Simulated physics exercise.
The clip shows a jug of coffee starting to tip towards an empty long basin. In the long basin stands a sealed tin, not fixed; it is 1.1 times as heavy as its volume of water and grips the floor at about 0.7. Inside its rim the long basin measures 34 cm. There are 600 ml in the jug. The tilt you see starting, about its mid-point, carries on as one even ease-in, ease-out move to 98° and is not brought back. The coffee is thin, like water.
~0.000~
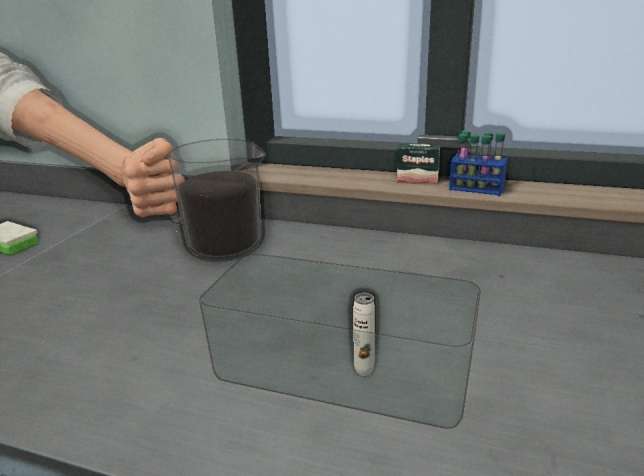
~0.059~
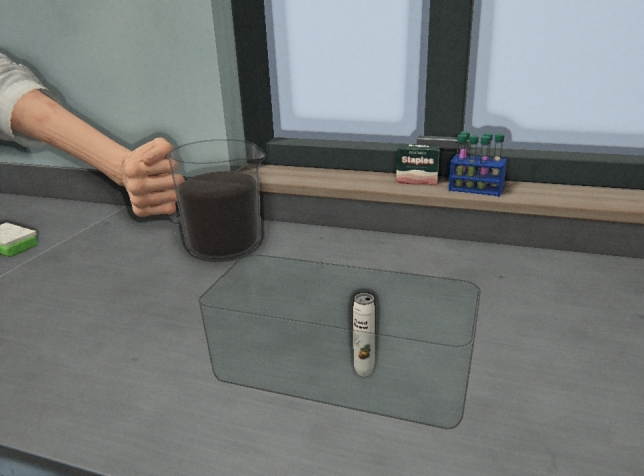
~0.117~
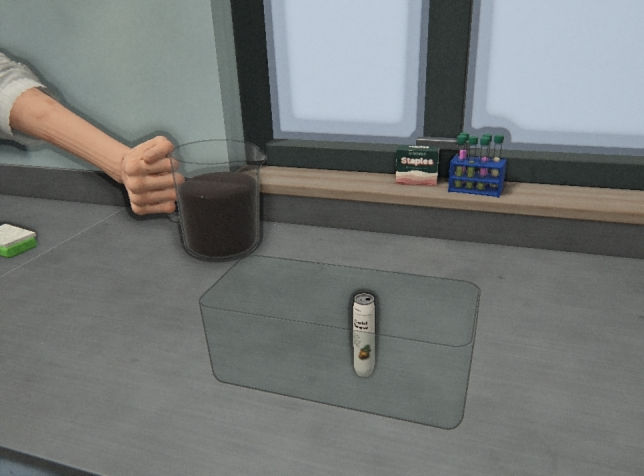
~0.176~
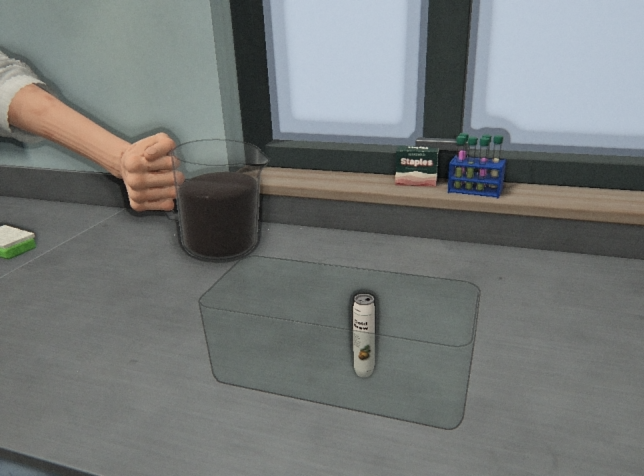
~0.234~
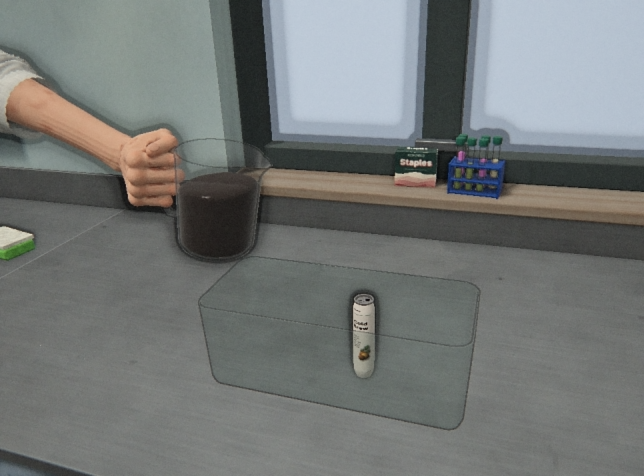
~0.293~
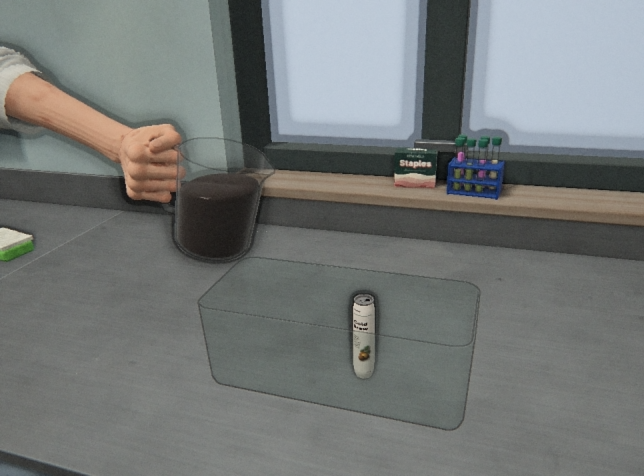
A hand reaching in from the left holds a clear jug of dark brown coffee above a grey worktop beside a window, seen from slightly above. An empty, transparent long basin sits at the centre with a pale tin, while a staples box and a blue rack of tubes stand on the wooden sill behind. The jug leans slightly rightward; the view stays still.
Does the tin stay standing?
The tin keeps standing.
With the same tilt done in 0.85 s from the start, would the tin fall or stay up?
The tin remains upright.
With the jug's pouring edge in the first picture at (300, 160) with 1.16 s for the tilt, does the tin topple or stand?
Then it falls.
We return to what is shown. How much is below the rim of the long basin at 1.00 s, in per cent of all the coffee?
Some 42 per cent.
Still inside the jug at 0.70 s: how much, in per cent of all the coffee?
Some 92 per cent.
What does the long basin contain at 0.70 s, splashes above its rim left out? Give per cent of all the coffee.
Some 1 per cent.
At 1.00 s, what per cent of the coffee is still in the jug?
Near 40 in a hundred.
By 0.70 s the tilt is 65° and 92 per cent is still to pour; the tin stands where it began.
By 1.00 s the tilt is 94° and 41 per cent is still to pour; the tin stands where it began.
By 1.32 s the tilt is 98° and 7 per cent is still to pour; the tin stands where it began.
By 1.66 s the tilt is 98° and 1 per cent is still to pour; the tin stands where it began.
At rest the tin stands where it began.
